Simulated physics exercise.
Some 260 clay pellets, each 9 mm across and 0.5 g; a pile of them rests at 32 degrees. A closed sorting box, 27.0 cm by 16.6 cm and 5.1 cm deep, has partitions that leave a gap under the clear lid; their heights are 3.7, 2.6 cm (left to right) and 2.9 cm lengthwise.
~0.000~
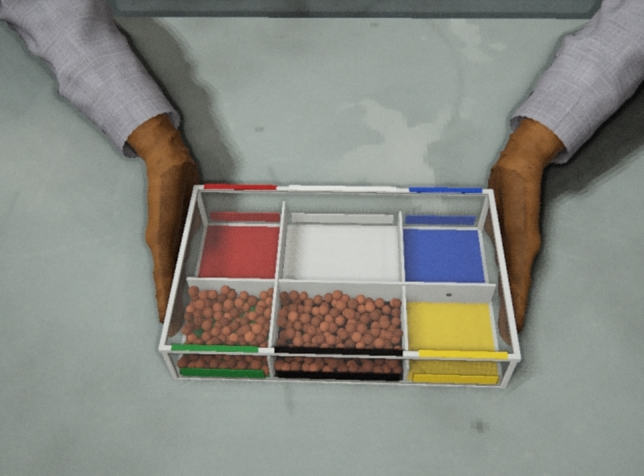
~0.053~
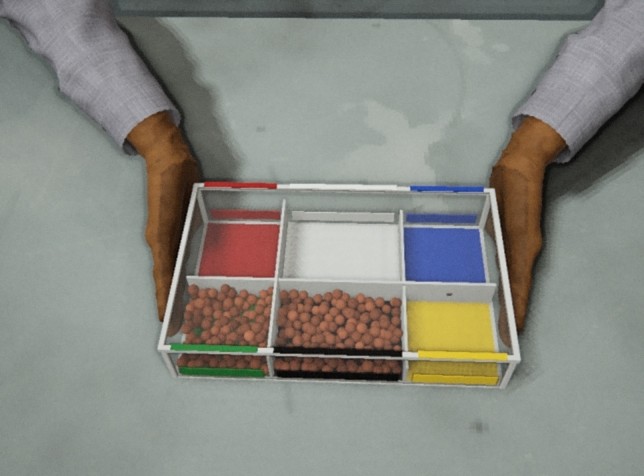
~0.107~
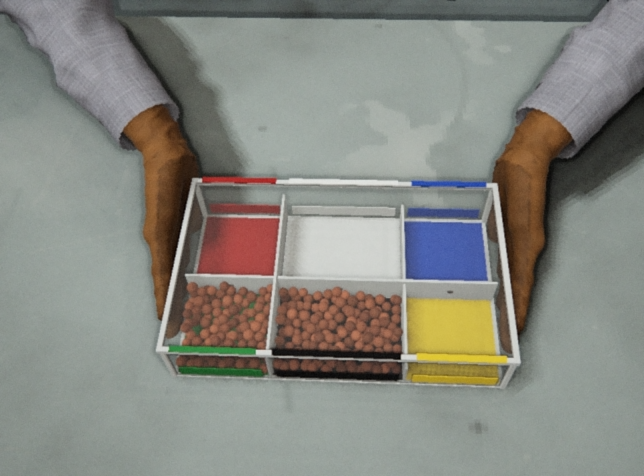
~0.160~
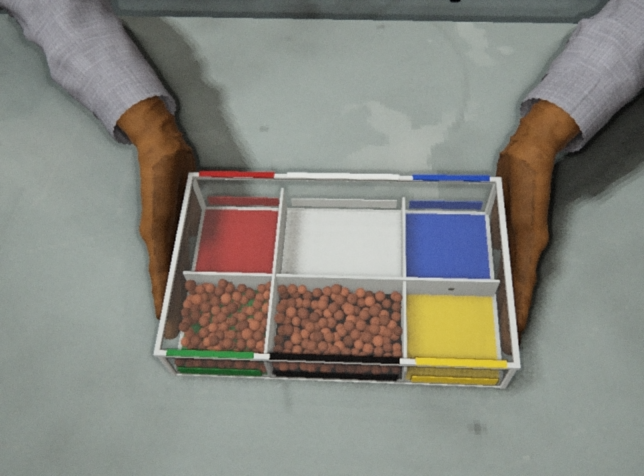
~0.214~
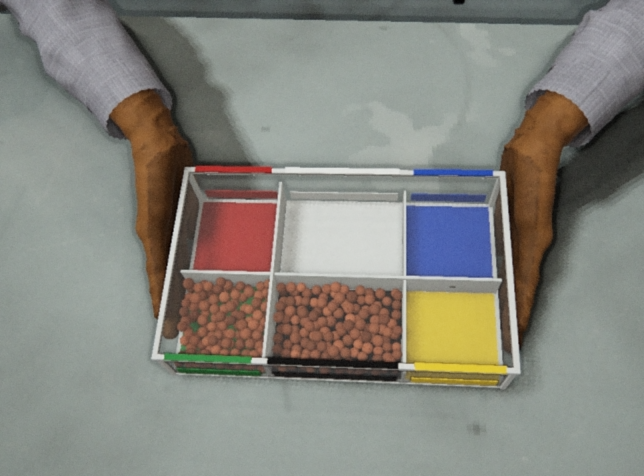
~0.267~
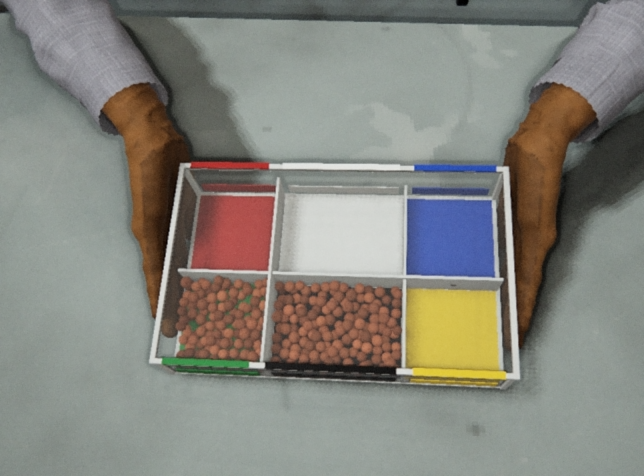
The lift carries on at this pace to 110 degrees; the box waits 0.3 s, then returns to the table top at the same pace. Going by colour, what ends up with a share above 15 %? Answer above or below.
Red: Below, blue: Below, green: Above, yellow: Below, white: Below, black: Above.
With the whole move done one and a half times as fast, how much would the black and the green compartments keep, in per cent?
Black 50, green 50.
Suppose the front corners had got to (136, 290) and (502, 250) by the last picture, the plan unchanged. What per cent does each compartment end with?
Red 40; blue 0; green 30; yellow 0; white 15; black 15.
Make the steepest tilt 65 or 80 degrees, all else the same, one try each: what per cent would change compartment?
About 0 and 0 per cent.
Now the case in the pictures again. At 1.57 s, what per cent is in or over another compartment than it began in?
About 0 per cent.
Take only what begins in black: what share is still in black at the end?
Roughly 100 per cent.
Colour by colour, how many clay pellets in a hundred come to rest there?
Red 0; blue 0; green 50; yellow 0; white 0; black 50.
Then, at 1.57 s, tilt 110 degrees; green 50 %, black 50 %.
After 2.44 s, tilt 55 degrees; green 50 %, black 50 %.
Then, at 3.31 s, tilt 0 degrees; green 50 %, black 50 %.
In the end, at 3.9 s, red 0 %, blue 0 %, green 50 %, yellow 0 %, white 0 %, black 50 %.
